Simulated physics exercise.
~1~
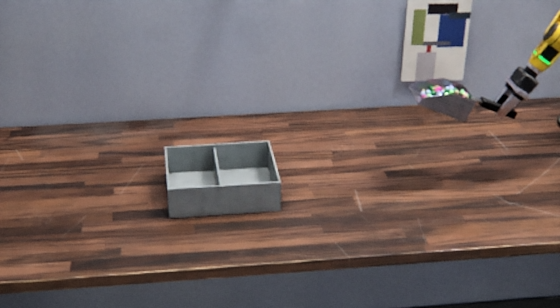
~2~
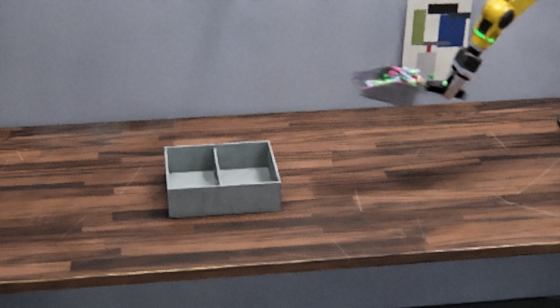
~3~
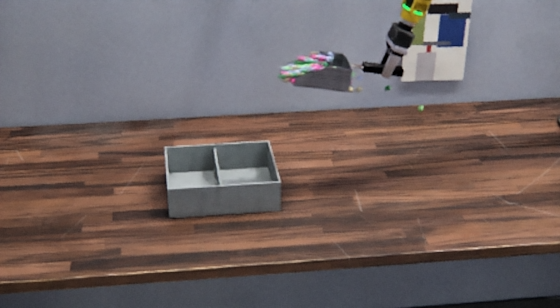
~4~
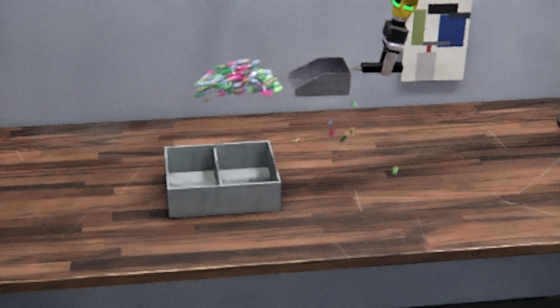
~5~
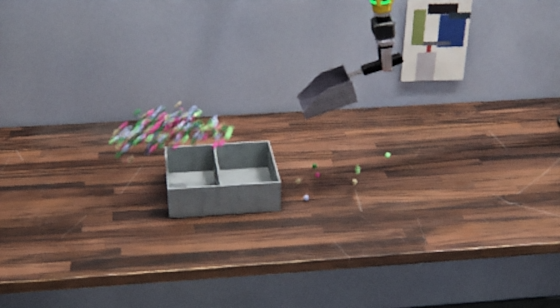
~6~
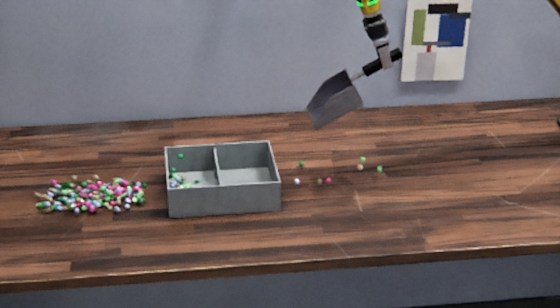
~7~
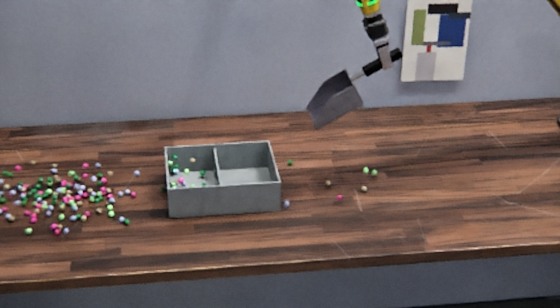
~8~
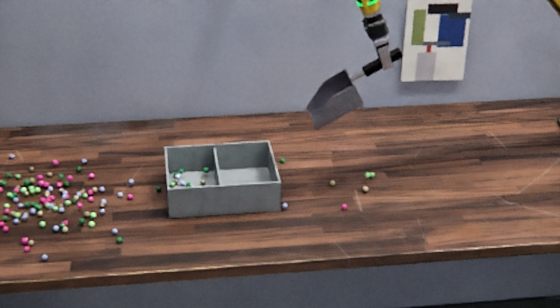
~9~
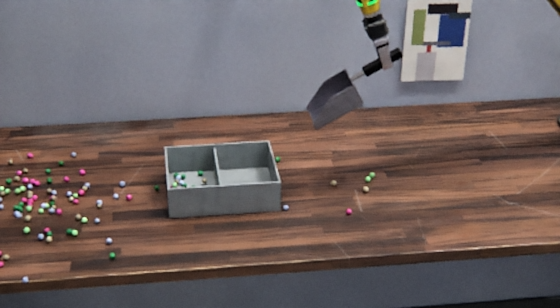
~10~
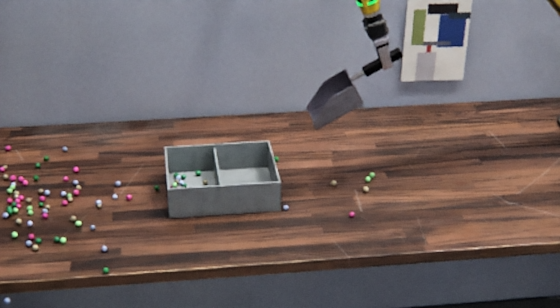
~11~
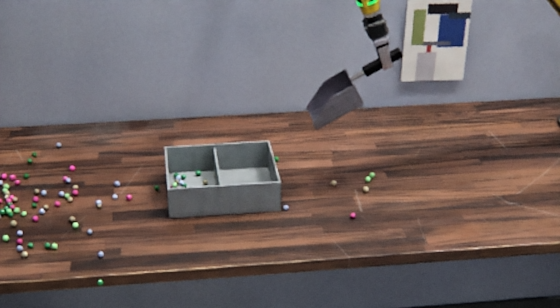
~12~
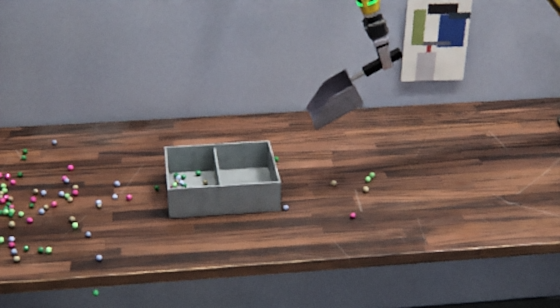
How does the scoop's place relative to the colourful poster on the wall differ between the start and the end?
At the start the scoop is just beneath the poster, near the right side of the view. By the end it hangs further left, clear of the poster and above the table to the right of the box.
At first, a yellow and black robot arm holds a scoop heaped with small colourful round sweets at the upper right, with a grey two-part box on the wooden table. The arm swings the scoop left and tips it back slightly, while a few sweets drop off. As the scoop slows, the main load flies off in a cluster towards the left. The scoop then tilts forward and stops, while most sweets sail past the box and scatter across the table's left side. A few land in the box's left part, and several lie to its right.
